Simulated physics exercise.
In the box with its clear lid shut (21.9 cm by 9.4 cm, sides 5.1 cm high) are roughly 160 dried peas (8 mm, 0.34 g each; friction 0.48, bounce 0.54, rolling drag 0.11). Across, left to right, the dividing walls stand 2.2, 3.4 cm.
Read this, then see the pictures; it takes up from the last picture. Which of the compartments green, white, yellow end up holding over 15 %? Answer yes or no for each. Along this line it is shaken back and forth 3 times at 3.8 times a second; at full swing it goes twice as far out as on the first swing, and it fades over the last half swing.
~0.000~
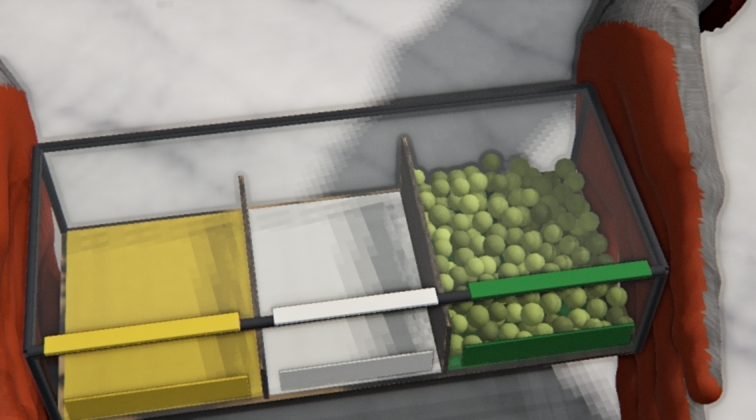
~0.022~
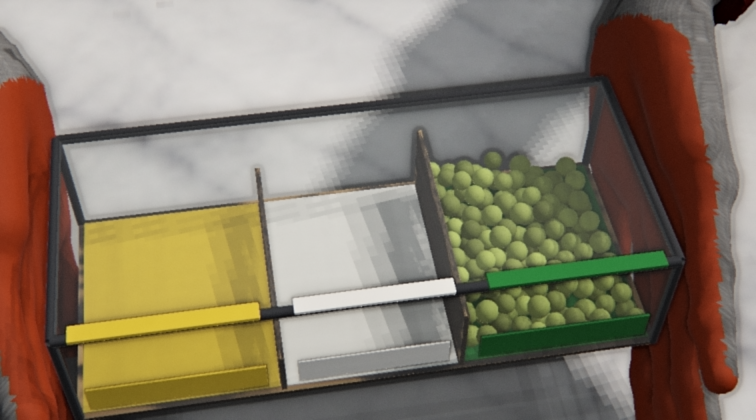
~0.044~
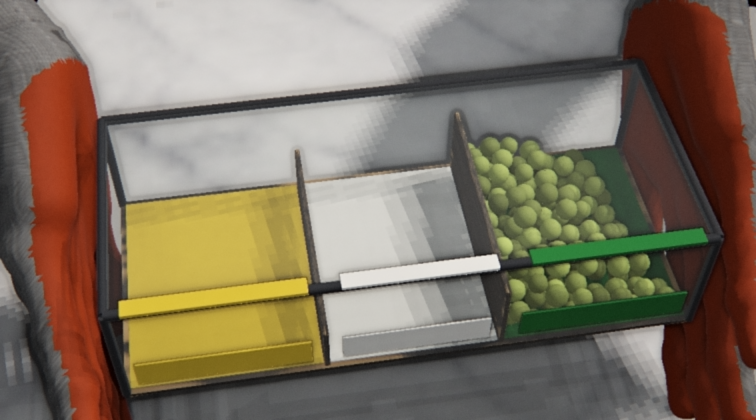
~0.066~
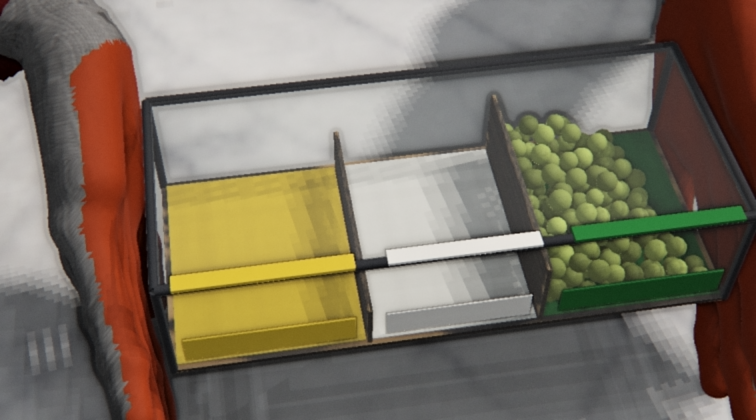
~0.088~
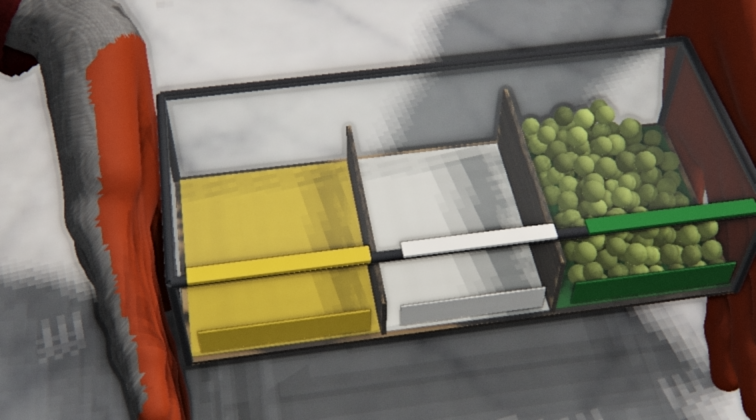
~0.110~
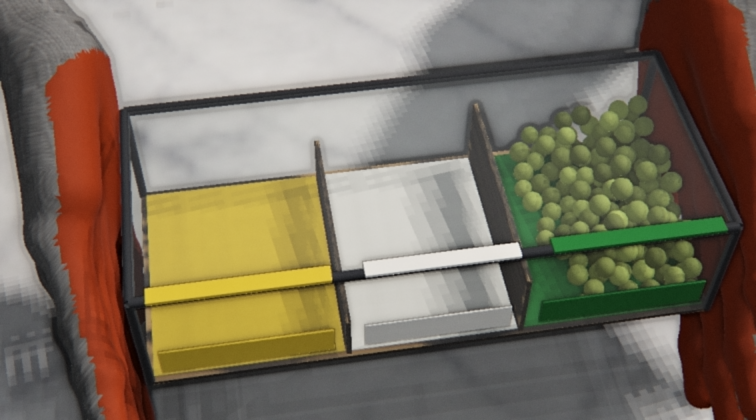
Green - yes; white - yes; yellow - no.
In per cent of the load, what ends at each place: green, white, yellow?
Out of a hundred, green ends with 70, white with 20 and yellow with 10.
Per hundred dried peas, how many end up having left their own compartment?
About 30 %.
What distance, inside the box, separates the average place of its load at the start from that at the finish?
1.5 cm.
After 0.36 s, tilt 0 degrees; green 85 %, white 10 %, yellow 5 %; middle of all pieces near (646, 154).
After 0.56 s, tilt 0 degrees; green 75 %, white 15 %, yellow 10 %; middle of all pieces near (576, 201).
Then, at 0.75 s, tilt 0 degrees; green 70 %, white 25 %, yellow 10 %; middle of all pieces near (372, 304).
After 0.93 s, tilt 0 degrees; green 70 %, white 20 %, yellow 10 %; middle of all pieces near (480, 252).
At rest (1.5 s), green 70 %, white 20 %, yellow 10 %.
